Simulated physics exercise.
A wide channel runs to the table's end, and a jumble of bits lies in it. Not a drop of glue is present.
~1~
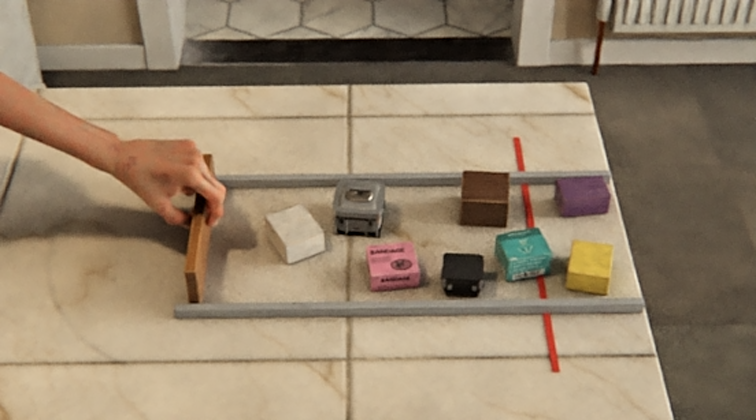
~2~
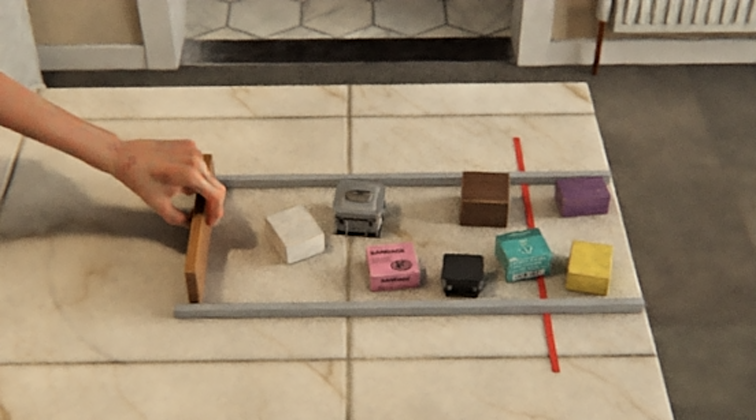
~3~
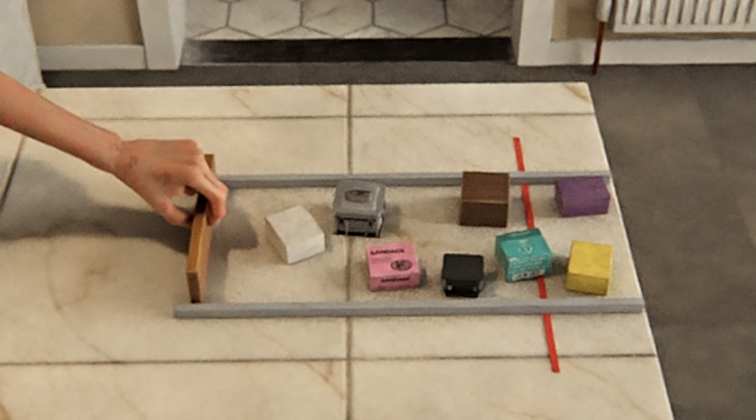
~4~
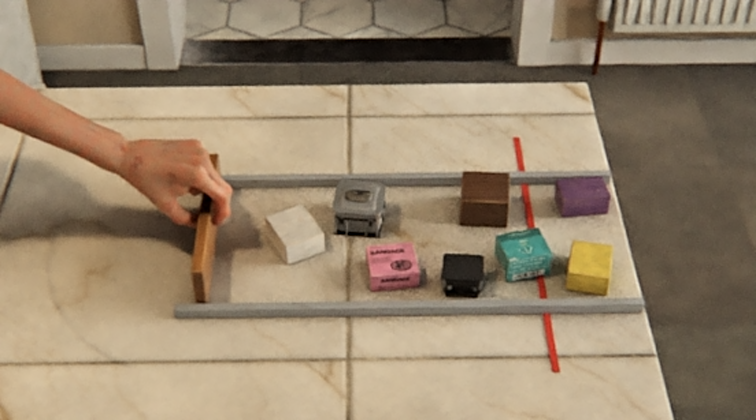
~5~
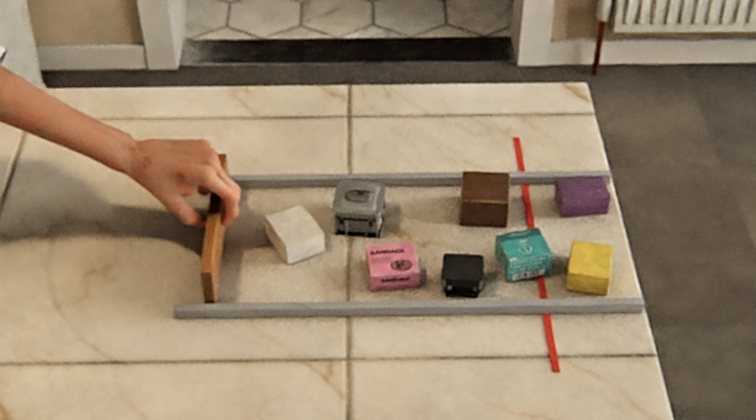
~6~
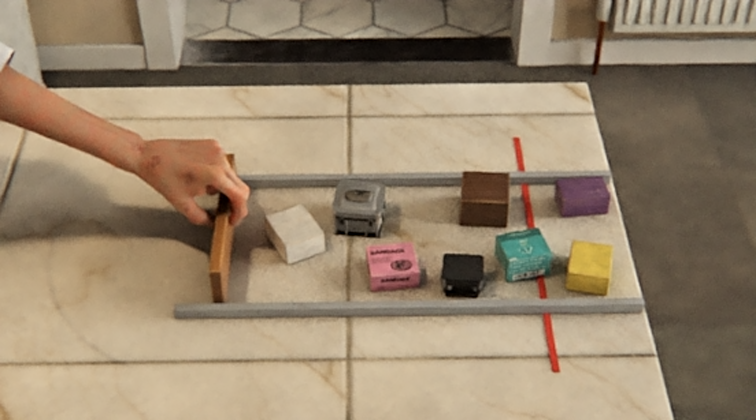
On a marble tabletop, a hand sliding a wooden board slightly right between grey rails, the scattered coloured blocks ahead staying still.
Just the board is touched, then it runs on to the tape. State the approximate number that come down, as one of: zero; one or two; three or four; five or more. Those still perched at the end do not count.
Approximate number down: One or two.
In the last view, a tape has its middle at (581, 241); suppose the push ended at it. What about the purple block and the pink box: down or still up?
As for the purple block, it does not stay; as for the pink box, it keeps its spot.
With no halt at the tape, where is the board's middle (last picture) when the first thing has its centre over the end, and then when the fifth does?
The first puts it near (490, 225), the next near (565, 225).
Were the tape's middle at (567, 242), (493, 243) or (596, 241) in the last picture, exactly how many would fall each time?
Result per try: 4; 0; 5.
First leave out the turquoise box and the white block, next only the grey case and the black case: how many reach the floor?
You'd count 2 the first time and 1 the second time.
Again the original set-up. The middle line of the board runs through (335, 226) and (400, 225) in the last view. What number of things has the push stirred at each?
In order, the tallies are 3 and 5.
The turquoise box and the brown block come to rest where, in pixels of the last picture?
I'd put one close to (596, 228) and the other close to (601, 192).
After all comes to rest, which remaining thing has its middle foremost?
Closest in the end is the black case.
Soon after, none off yet; purple block at rest near (582, 197); yellow block at rest near (590, 267); turquoise box at rest near (523, 255).
By the end, the number that fall off is one or two; fallen, yellow block and purple block.
